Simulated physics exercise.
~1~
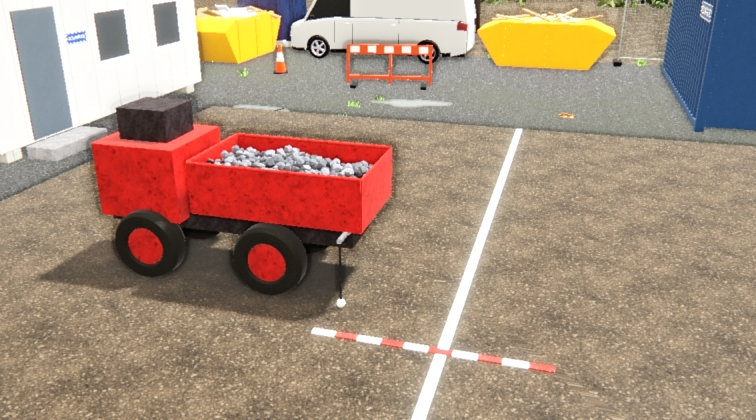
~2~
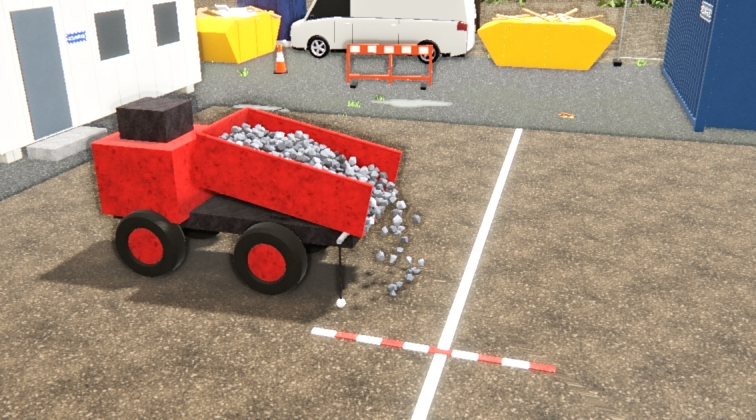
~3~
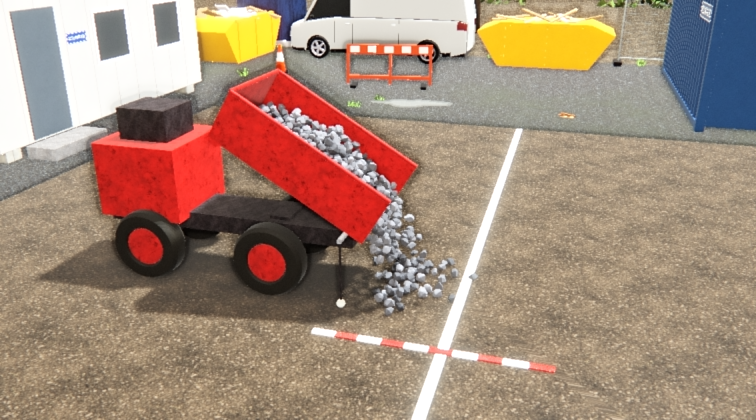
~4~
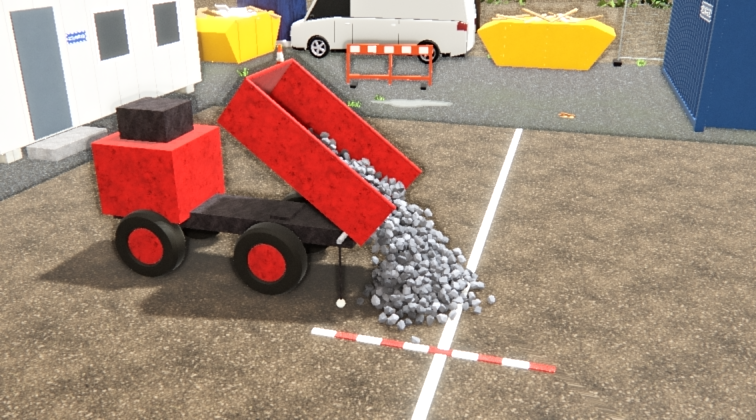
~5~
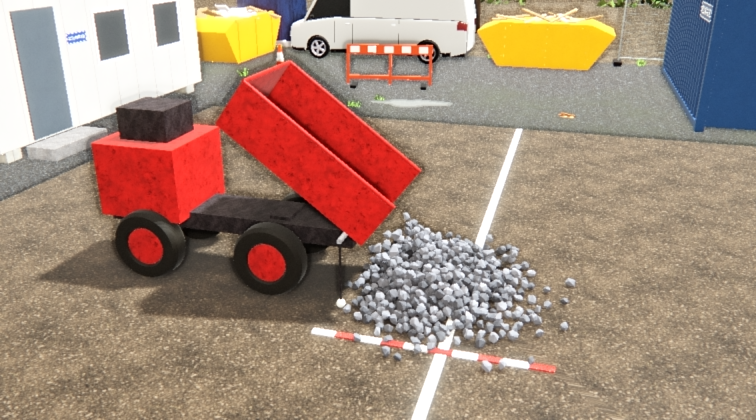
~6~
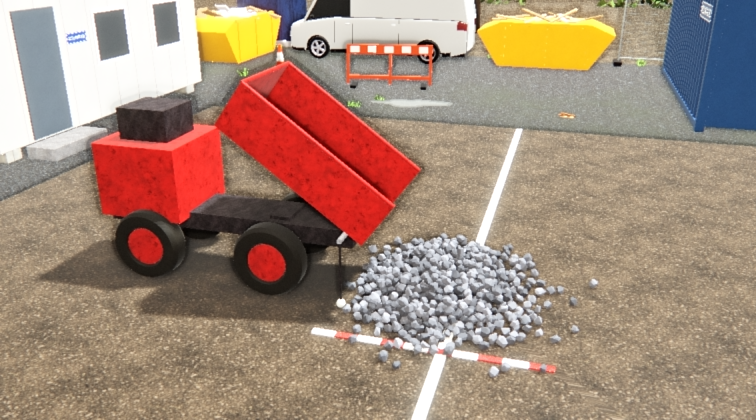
A red tipping truck raises its bed and pours grey stones into a heap across the white line.
